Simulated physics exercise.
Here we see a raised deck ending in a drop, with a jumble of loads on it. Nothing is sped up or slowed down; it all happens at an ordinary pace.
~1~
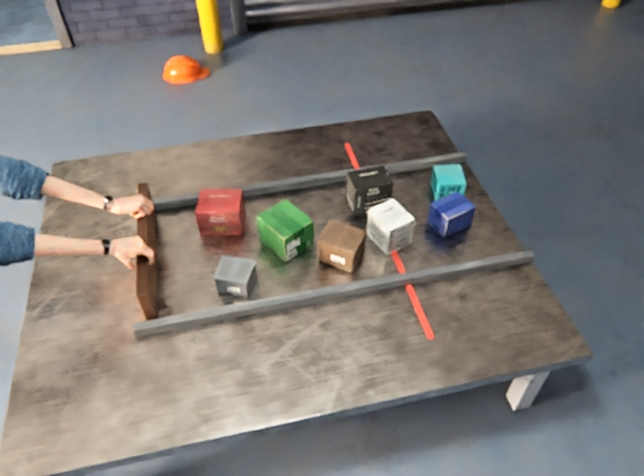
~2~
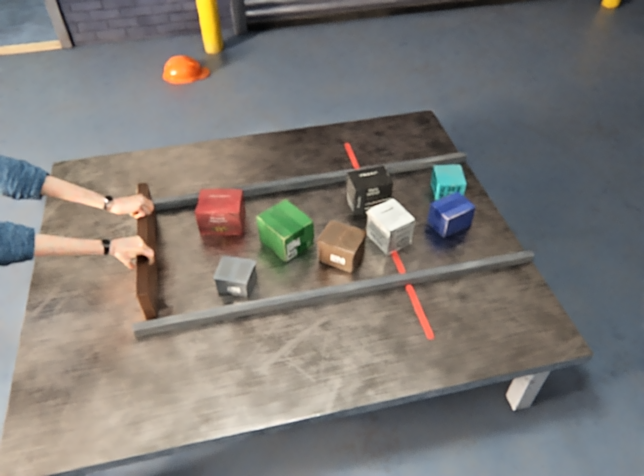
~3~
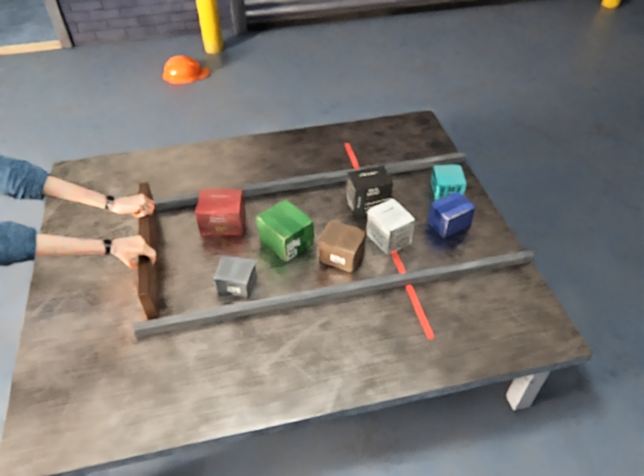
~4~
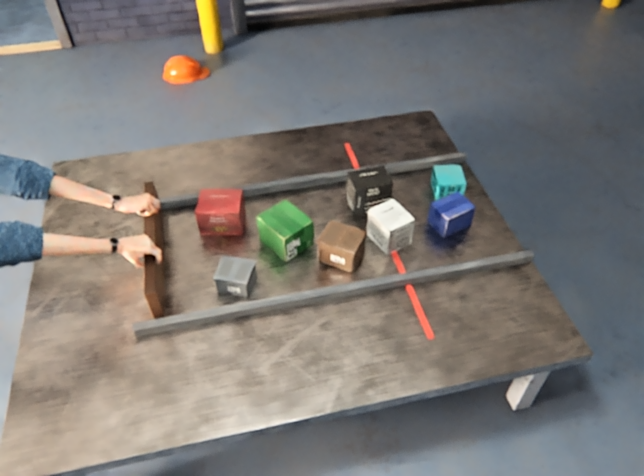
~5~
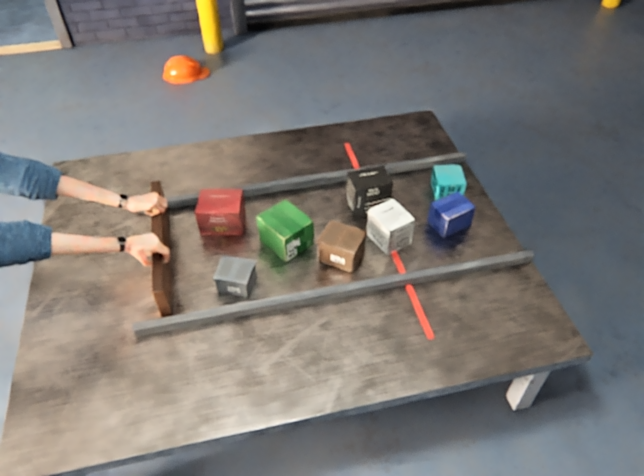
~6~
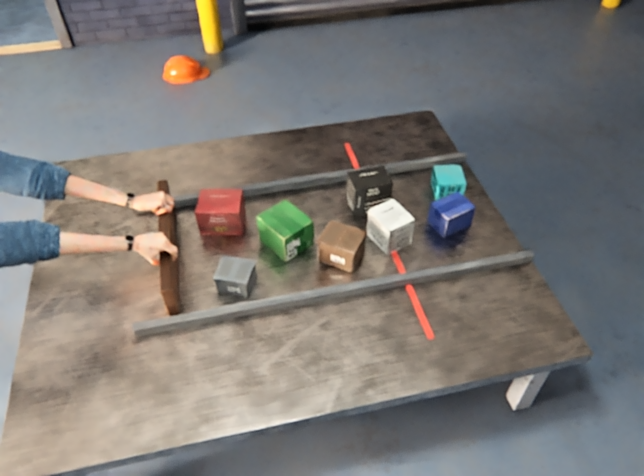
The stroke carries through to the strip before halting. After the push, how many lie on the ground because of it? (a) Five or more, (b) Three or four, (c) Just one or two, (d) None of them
Option d: None of them.
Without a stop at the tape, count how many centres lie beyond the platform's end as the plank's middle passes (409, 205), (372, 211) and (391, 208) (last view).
The counts are 2, 0 and 0, in that order.
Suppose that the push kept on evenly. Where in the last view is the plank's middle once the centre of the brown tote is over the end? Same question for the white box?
First it's close to (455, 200), next close to (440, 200).
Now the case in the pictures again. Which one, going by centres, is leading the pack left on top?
The blue box ends up foremost.
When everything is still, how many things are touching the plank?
The count in contact is 3.
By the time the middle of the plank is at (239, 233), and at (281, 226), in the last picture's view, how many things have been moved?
At the first spot 2, then 4.
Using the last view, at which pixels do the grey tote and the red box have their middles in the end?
The grey tote settles near (411, 244); as for the red box, near (388, 181).
Soon after, none off yet; turquoise crate at rest near (448, 183); blue box at rest near (451, 215); white box at rest near (390, 227).
At rest, the number that fall off is zero.
